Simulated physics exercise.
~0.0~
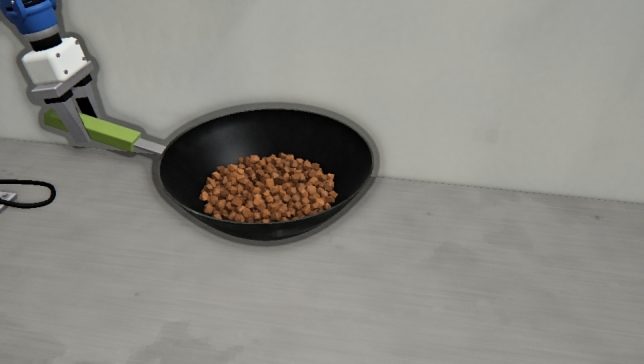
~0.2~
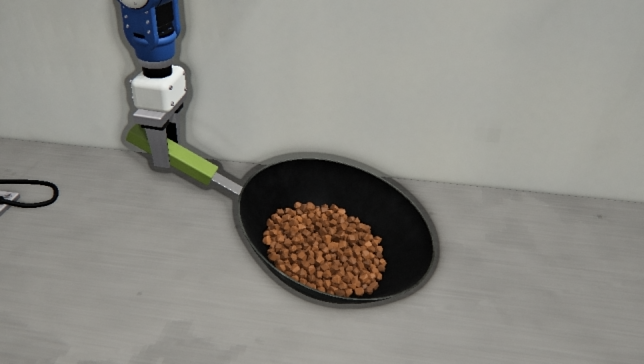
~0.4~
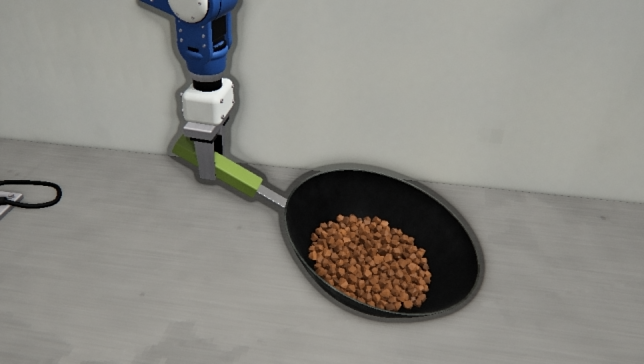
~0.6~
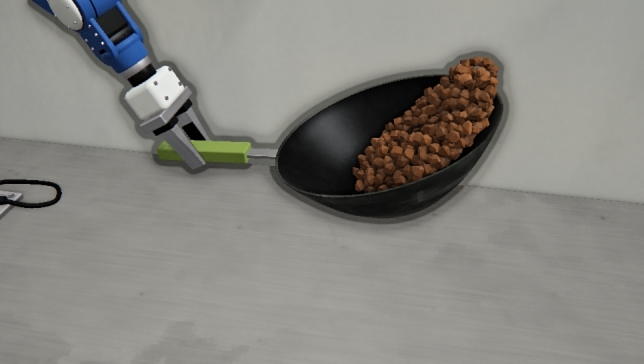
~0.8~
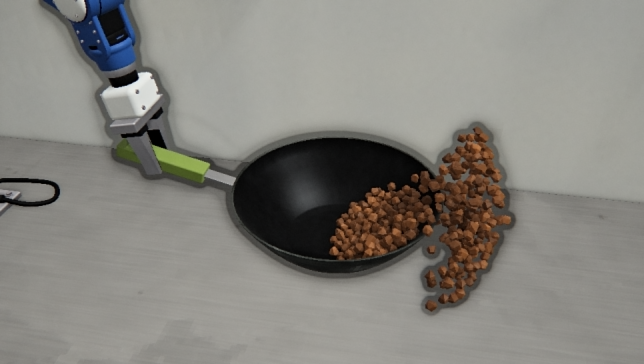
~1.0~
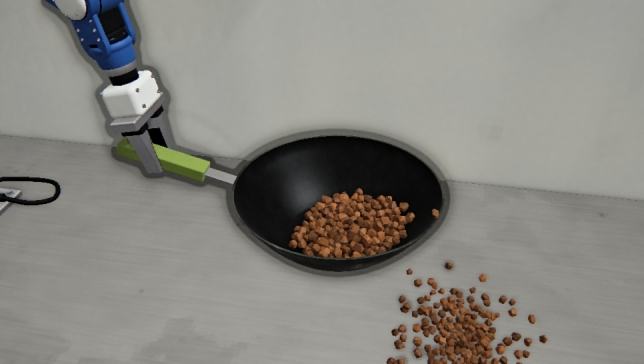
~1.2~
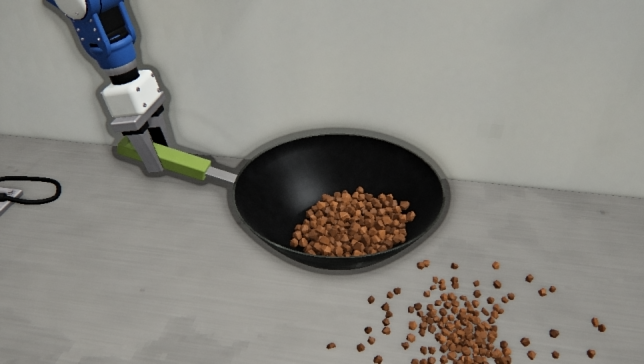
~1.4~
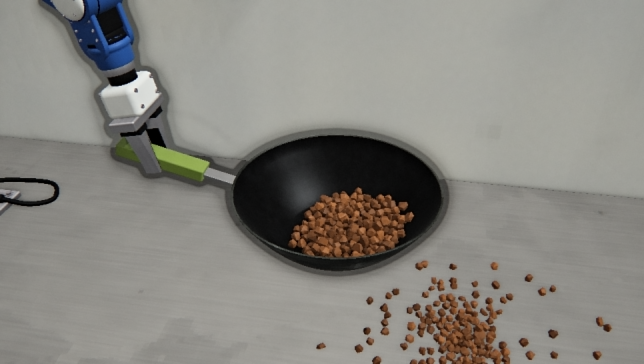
About half the small brown pellets spilled from a black wok when a robot arm, gripping its green handle, swung it right, tossed the load up at the far rim and drew back; the rest stayed in the wok, the others scattered across the grey table.
